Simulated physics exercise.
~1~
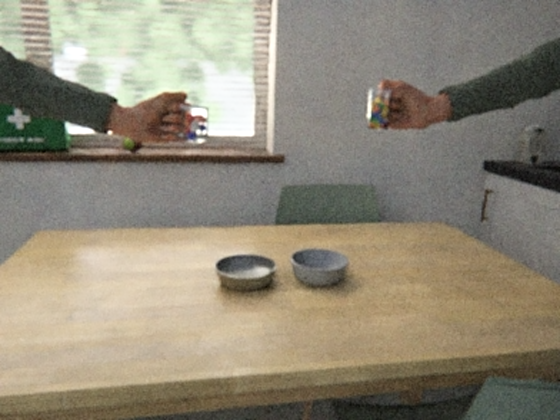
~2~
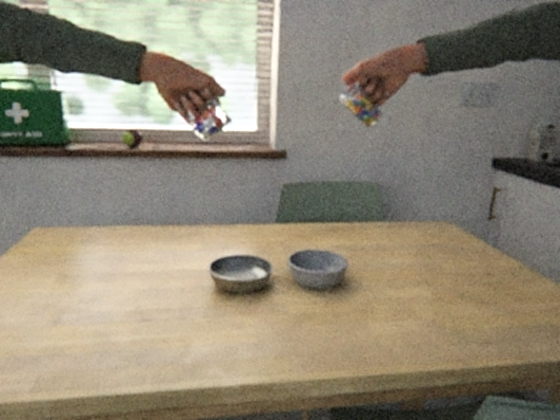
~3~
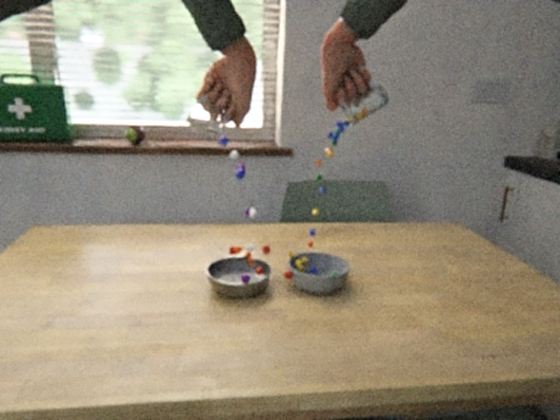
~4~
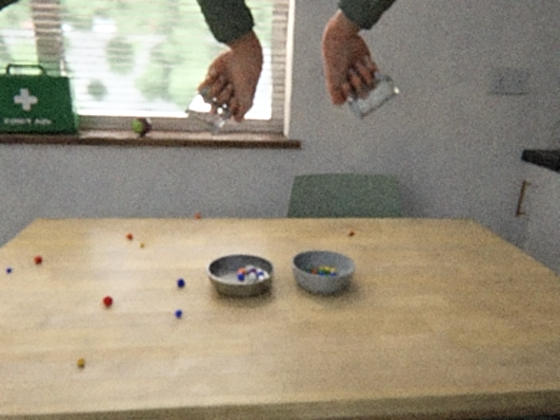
Over a wooden table, two hands tip beads into bowls, leaving some scattered outside.
